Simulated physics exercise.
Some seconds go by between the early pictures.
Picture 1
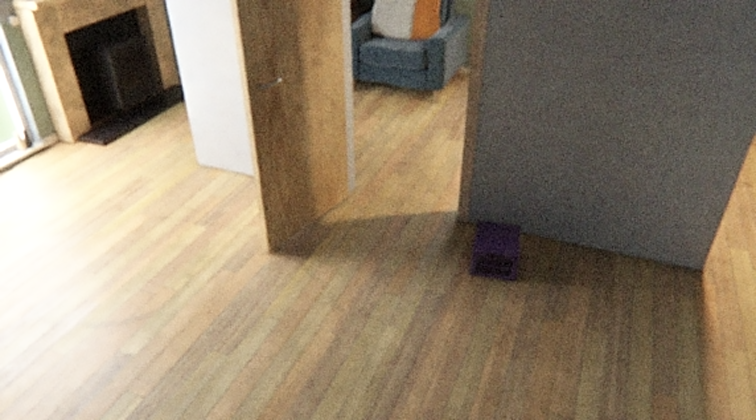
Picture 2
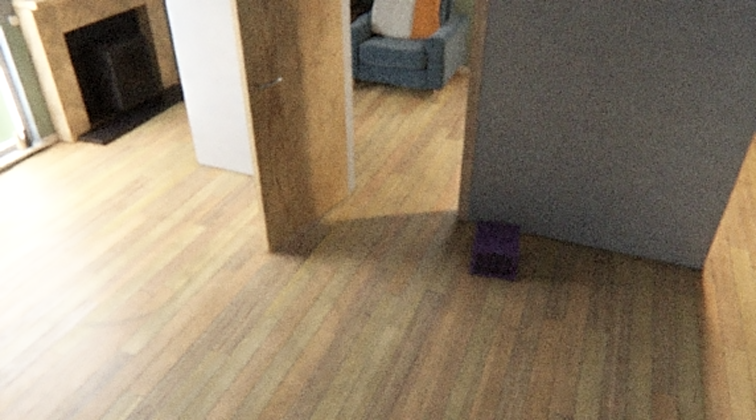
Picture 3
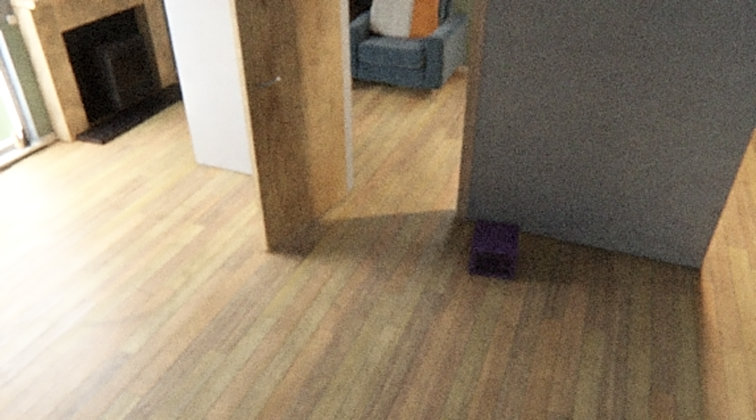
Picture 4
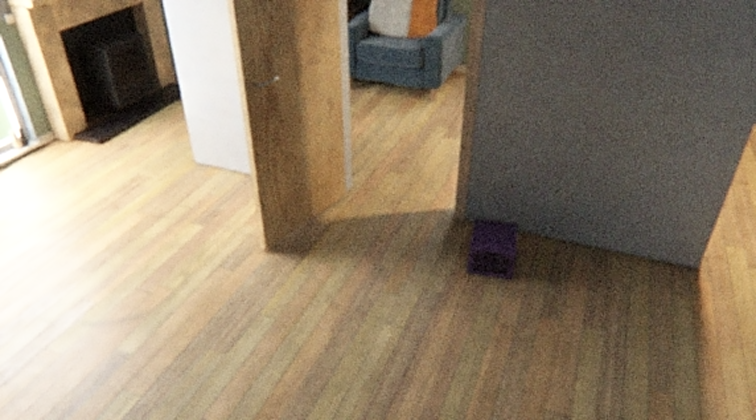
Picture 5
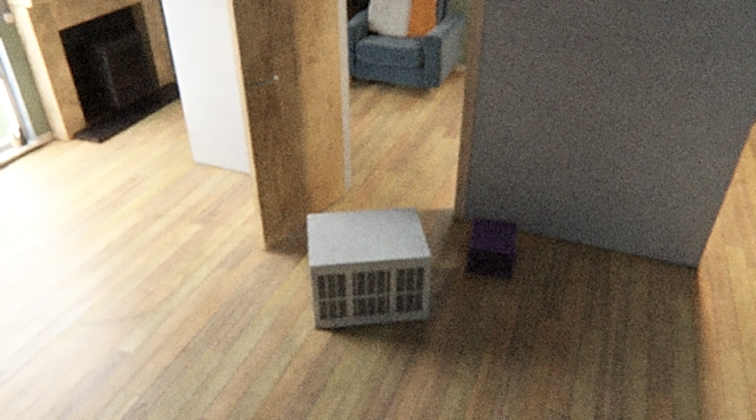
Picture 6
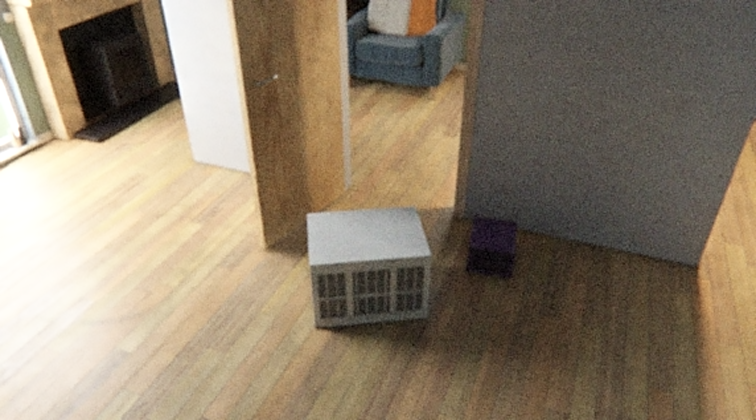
A white, box-like chest with slatted sides suddenly appeared on the wooden floor in front of the wide-open door, left of a small purple crate, while everything else stayed practically still.
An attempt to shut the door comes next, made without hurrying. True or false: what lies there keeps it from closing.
False.
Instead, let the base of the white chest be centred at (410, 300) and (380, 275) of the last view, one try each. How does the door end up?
On the first try the door finishes its swing, and on the second it is obstructed.
Then, 1.10 s after the last picture, open by 70°.
Then, 1.80 s after the last picture, open by 35°.
At rest, open by 0°; both in place. Seen from the same camera at the end, white chest near (367, 265).
